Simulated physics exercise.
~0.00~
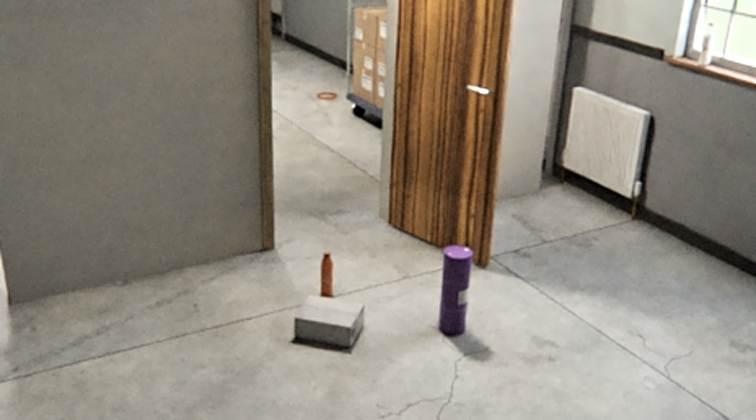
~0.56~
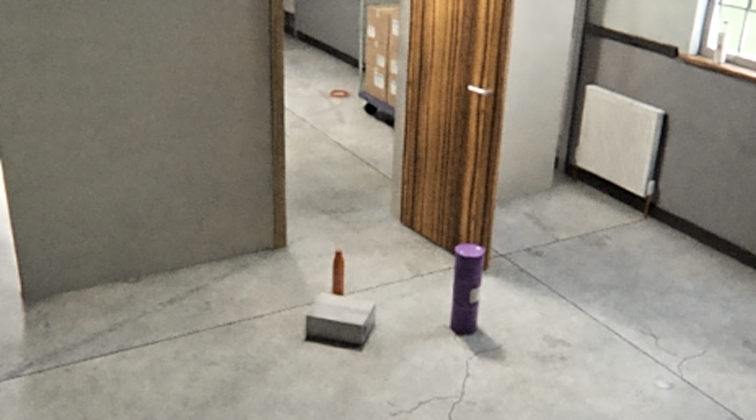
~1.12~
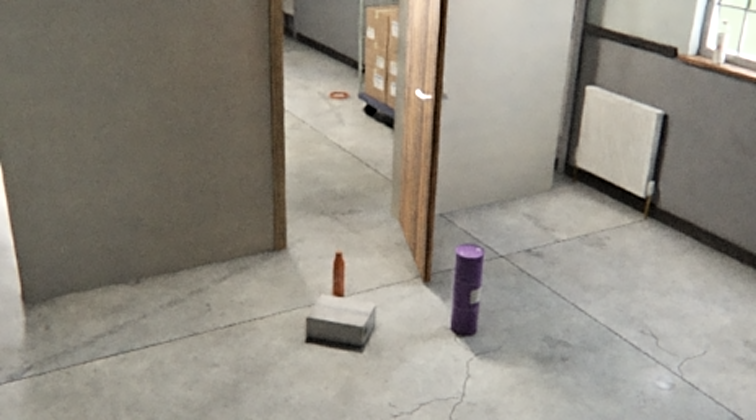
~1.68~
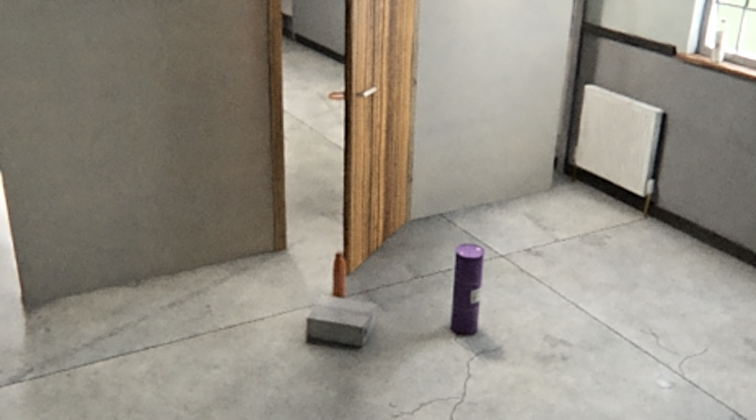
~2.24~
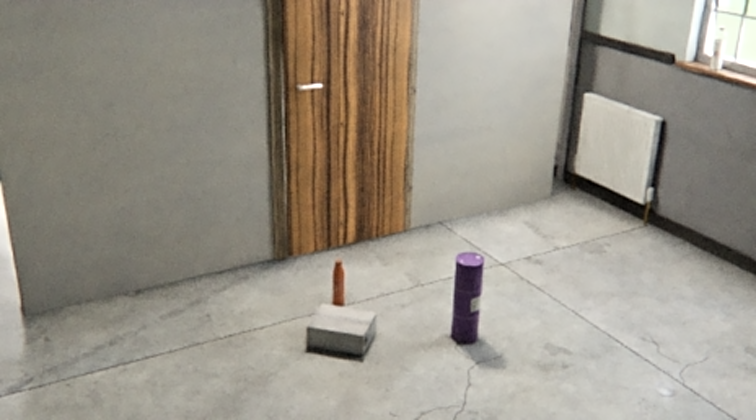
To begin with, a wood-grain door stands wide open in a grey room, with an orange bottle, a pale block-like parcel and a purple canister on the concrete floor in front of the doorway. The view shifts slightly while the door holds nearly the same position. Then the door starts swinging leftward toward its frame, turning edge-on to the viewer. It keeps sweeping across, passing behind the bottle and hiding the stacked boxes in the space beyond. Finally it fills the doorway and rests shut, with the bottle, parcel and canister still standing where they were.
